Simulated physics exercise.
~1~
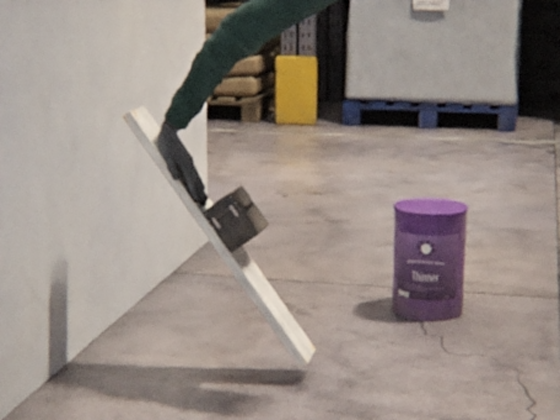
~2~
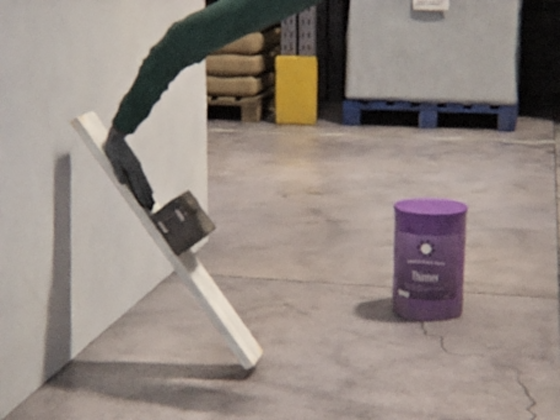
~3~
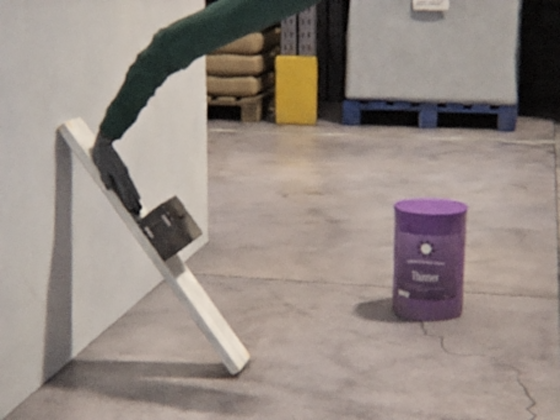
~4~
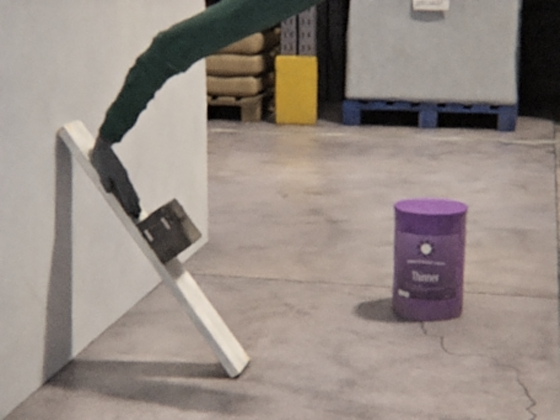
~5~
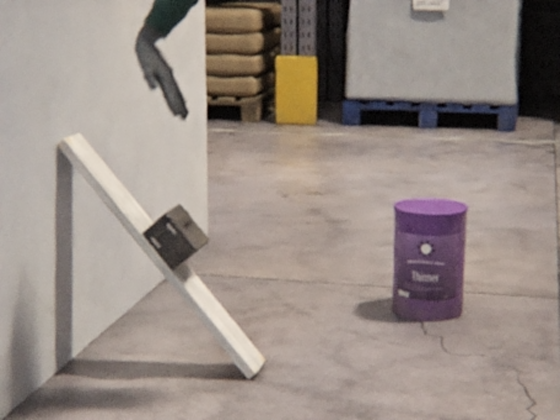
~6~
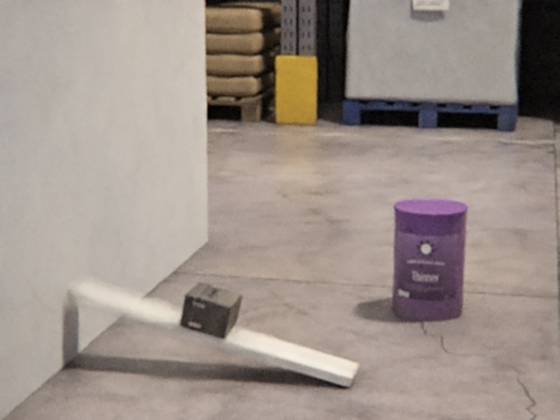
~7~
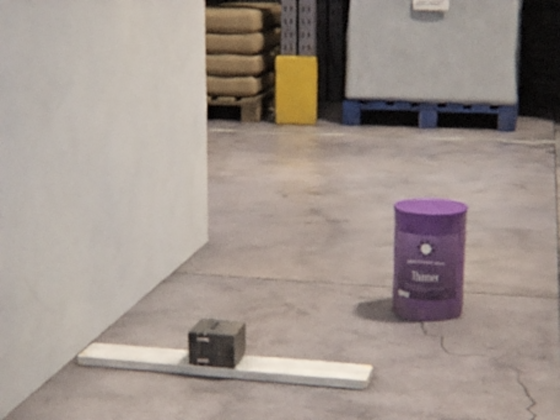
In the video, a gloved hand leans a white plank with a dark tool case attached against a bare wall, then lets go and withdraws. The plank slips down and outward until it lies flat on the floor, while a purple pail stays in place to the right.
